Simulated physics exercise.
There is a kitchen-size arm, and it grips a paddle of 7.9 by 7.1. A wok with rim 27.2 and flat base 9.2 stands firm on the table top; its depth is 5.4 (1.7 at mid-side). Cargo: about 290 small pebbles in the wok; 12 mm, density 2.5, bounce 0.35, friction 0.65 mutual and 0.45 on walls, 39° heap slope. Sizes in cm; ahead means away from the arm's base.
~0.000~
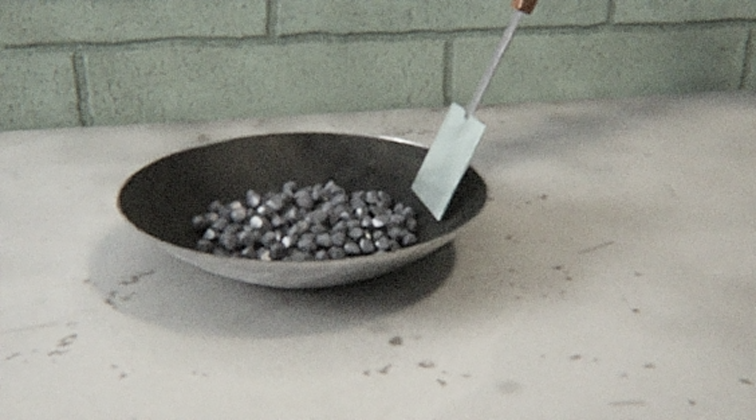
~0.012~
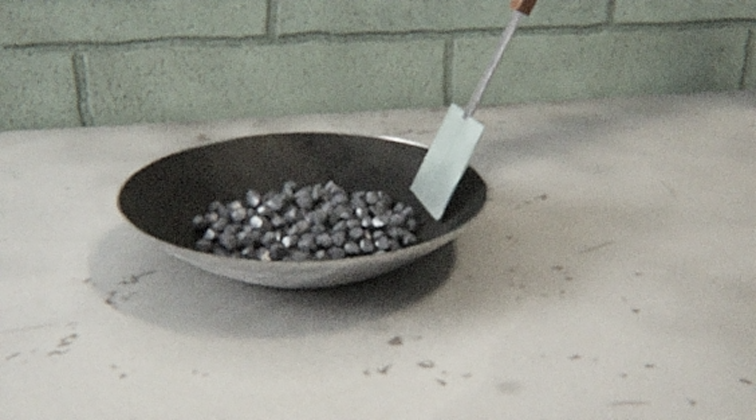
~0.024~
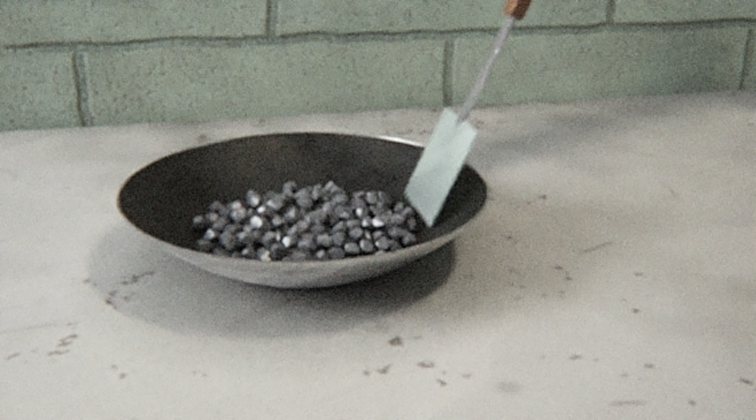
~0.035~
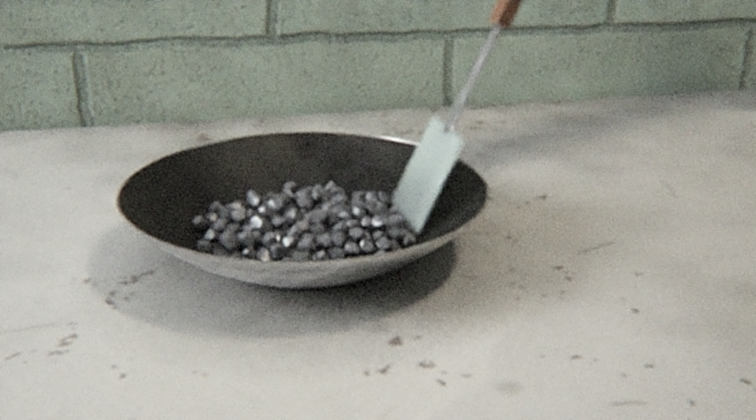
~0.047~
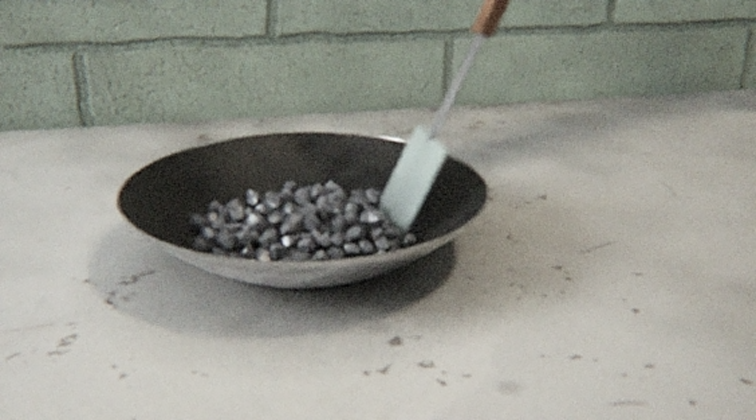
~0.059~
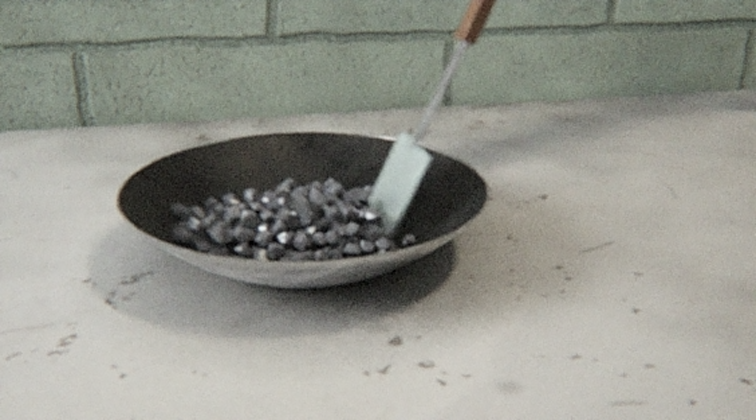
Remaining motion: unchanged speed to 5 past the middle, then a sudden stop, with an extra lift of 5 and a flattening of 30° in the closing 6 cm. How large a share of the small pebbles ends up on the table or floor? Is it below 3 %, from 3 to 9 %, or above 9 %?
Above 9 %.
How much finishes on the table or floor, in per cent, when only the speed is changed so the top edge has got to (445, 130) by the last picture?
Some 0 per cent.
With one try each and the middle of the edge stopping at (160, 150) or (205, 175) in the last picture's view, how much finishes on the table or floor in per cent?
Estimates, in order: 40 % and 15 %.
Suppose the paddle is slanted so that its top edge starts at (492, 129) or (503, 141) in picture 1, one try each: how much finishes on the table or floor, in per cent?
Some 15 and 15 per cent.
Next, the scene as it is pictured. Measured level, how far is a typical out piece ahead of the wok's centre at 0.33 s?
It sits close to 22 cm ahead of the middle.
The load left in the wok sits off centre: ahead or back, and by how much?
The balance point lies close to 5.0 cm ahead.
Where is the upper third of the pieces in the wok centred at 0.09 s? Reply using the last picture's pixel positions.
Near (257, 216).
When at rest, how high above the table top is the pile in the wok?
Some 6.0 cm above the table.
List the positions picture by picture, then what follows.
In the first frame, paddle top edge at (469, 114), sloping 65°; upper third of the load around (309, 222), from x 200 to 410, top at y 190; 292 in the wok.
In the second frame, paddle top edge at (468, 115), sloping 65°; upper third of the load around (309, 222), from x 200 to 410, top at y 190.
In the third frame, paddle top edge at (461, 119), sloping 65°; upper third of the load around (309, 222), from x 200 to 410, top at y 190.
In the fourth frame, paddle top edge at (448, 128), sloping 65°; upper third of the load around (309, 223), from x 200 to 410, top at y 190.
In the fifth frame, paddle top edge at (432, 137), sloping 65°; upper third of the load around (307, 221), from x 200 to 410, top at y 190.
In the sixth frame, paddle top edge at (415, 144), sloping 65°; upper third of the load around (284, 218), from x 180 to 410, top at y 185; 292 in the wok.
After 0.09 s, sloping 65°, highest piece 6 above the table; 292 in the wok.
After 0.12 s, sloping 54°, highest piece 8 above the table; 285 in the wok, 7 on the blade or in flight.
After 0.33 s, sloping 35°, highest piece 6 above the table; 256 in the wok, 34 on the table or floor, 2 on the blade or in flight.
After 1.38 s, sloping 35°, highest piece 6 above the table; 256 in the wok, 36 on the table or floor.
At rest, 256 in the wok, 36 on the table or floor. That is 12 % on the table or floor.
